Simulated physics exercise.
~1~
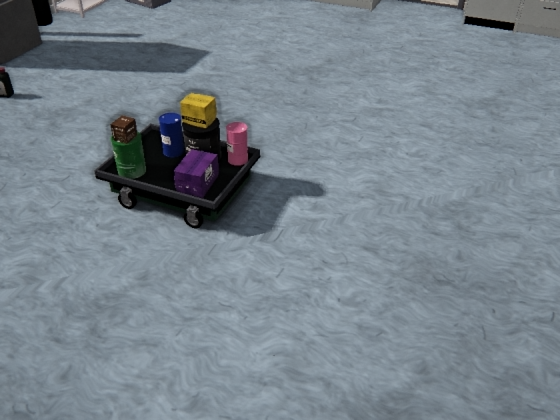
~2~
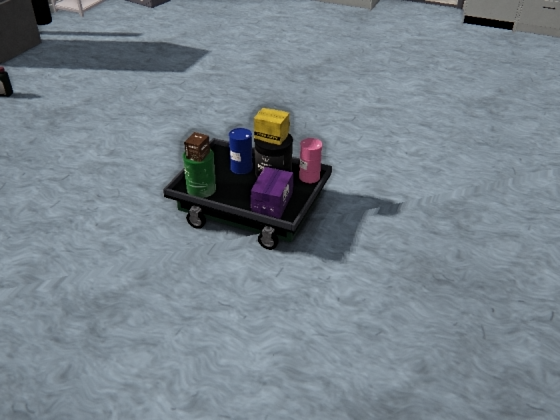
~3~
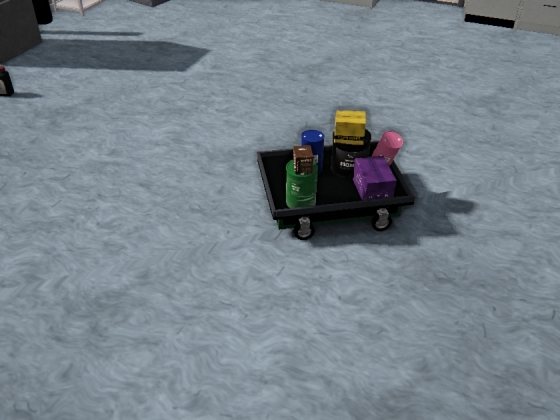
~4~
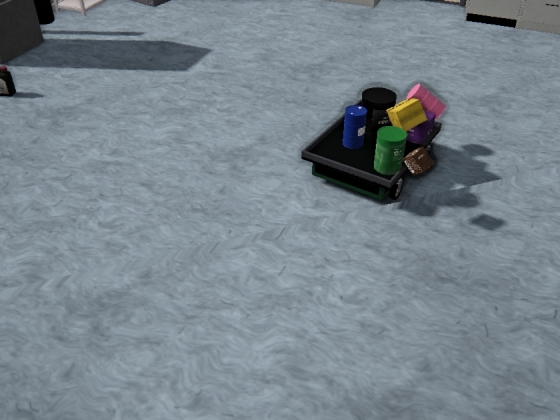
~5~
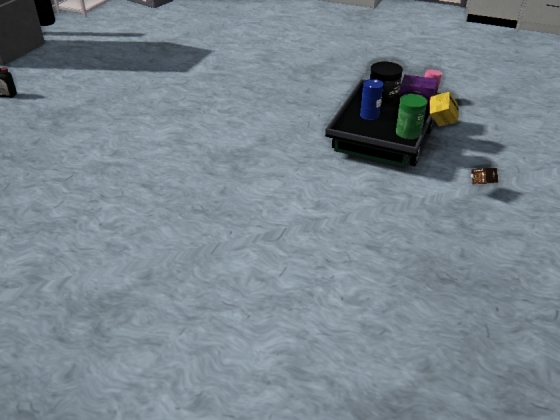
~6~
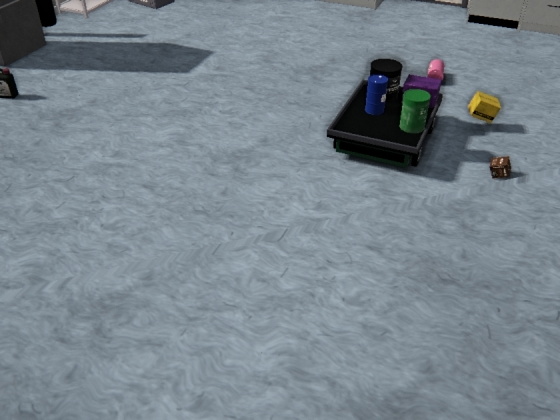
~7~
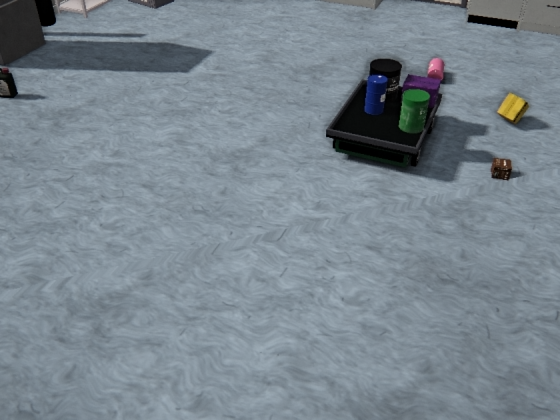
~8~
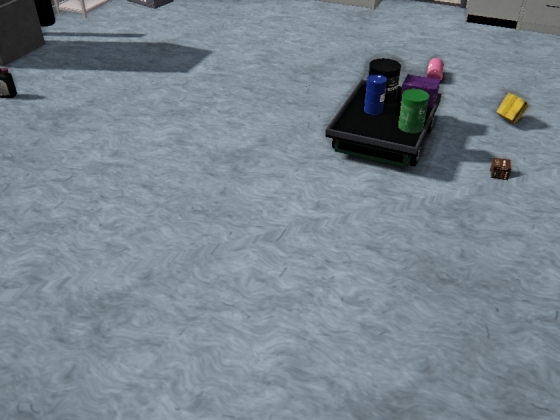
On a bluish-gray floor, a low black cart carrying colorful containers and boxes rolls right, then swings away from the viewer and stops. The brown box, pink canister and yellow box tumble off, while the black and green pails, blue canister and purple parcel stay aboard.
